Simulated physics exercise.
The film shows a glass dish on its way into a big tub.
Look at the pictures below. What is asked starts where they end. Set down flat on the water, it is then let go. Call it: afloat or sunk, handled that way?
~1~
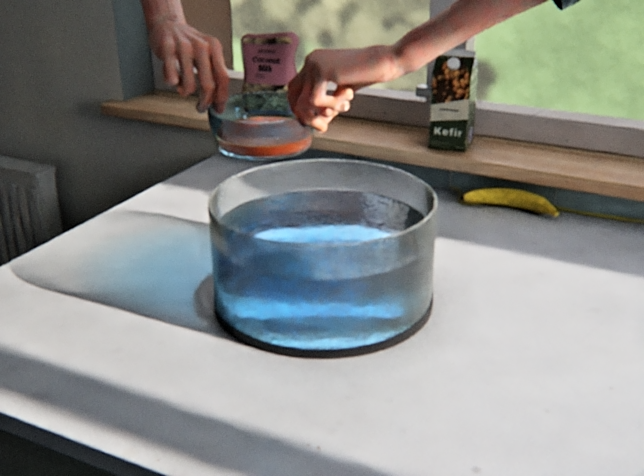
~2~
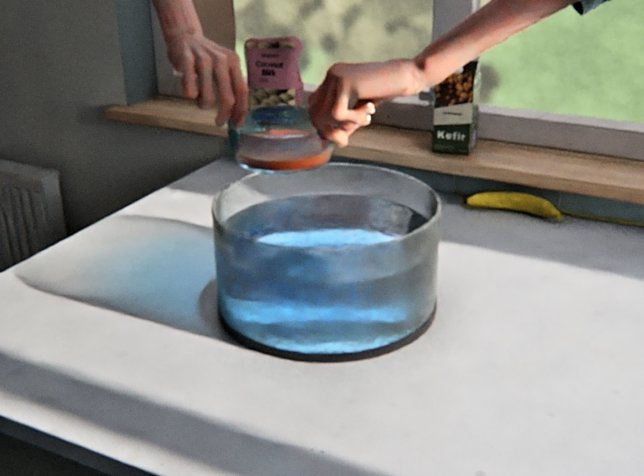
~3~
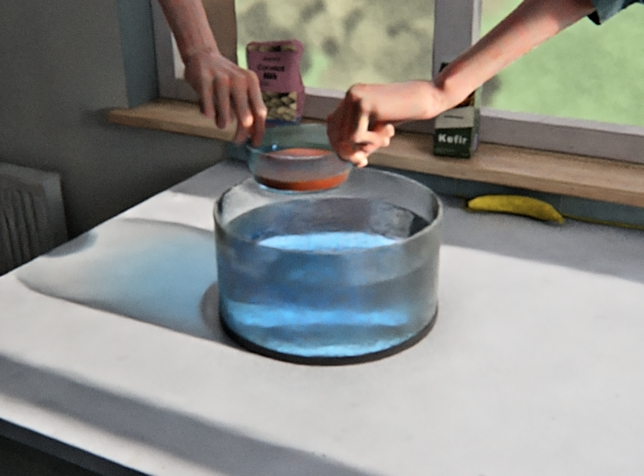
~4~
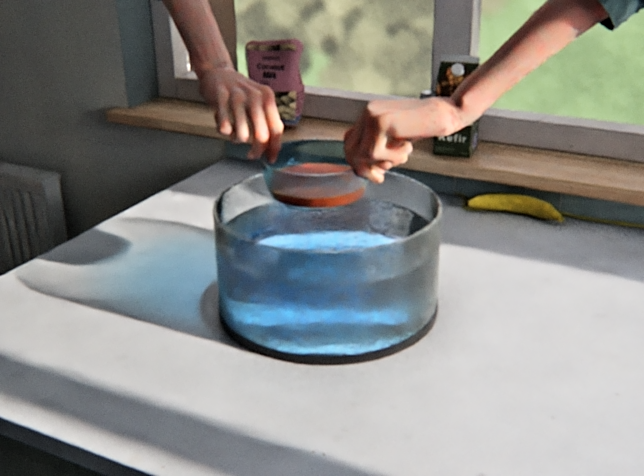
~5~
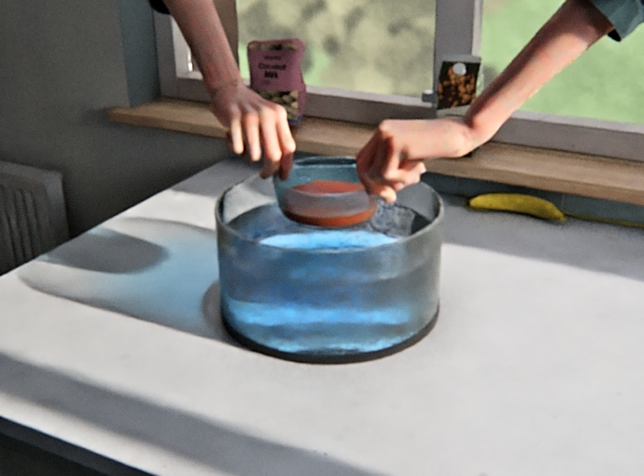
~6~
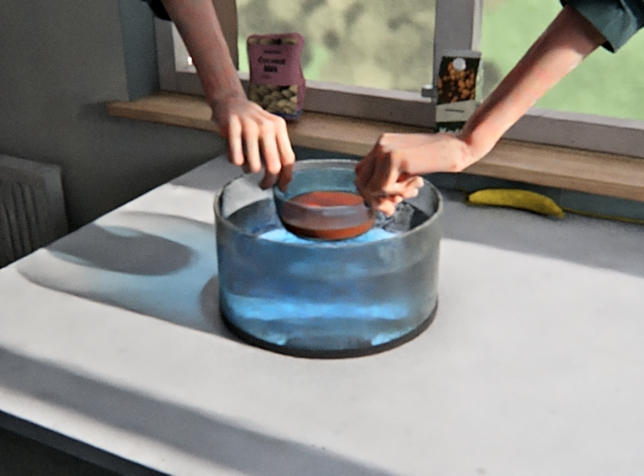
Afloat.
Next, the dish dips into the water.
After that, it bobs and steadies.
Finally, the dish floats with a third of its side showing.
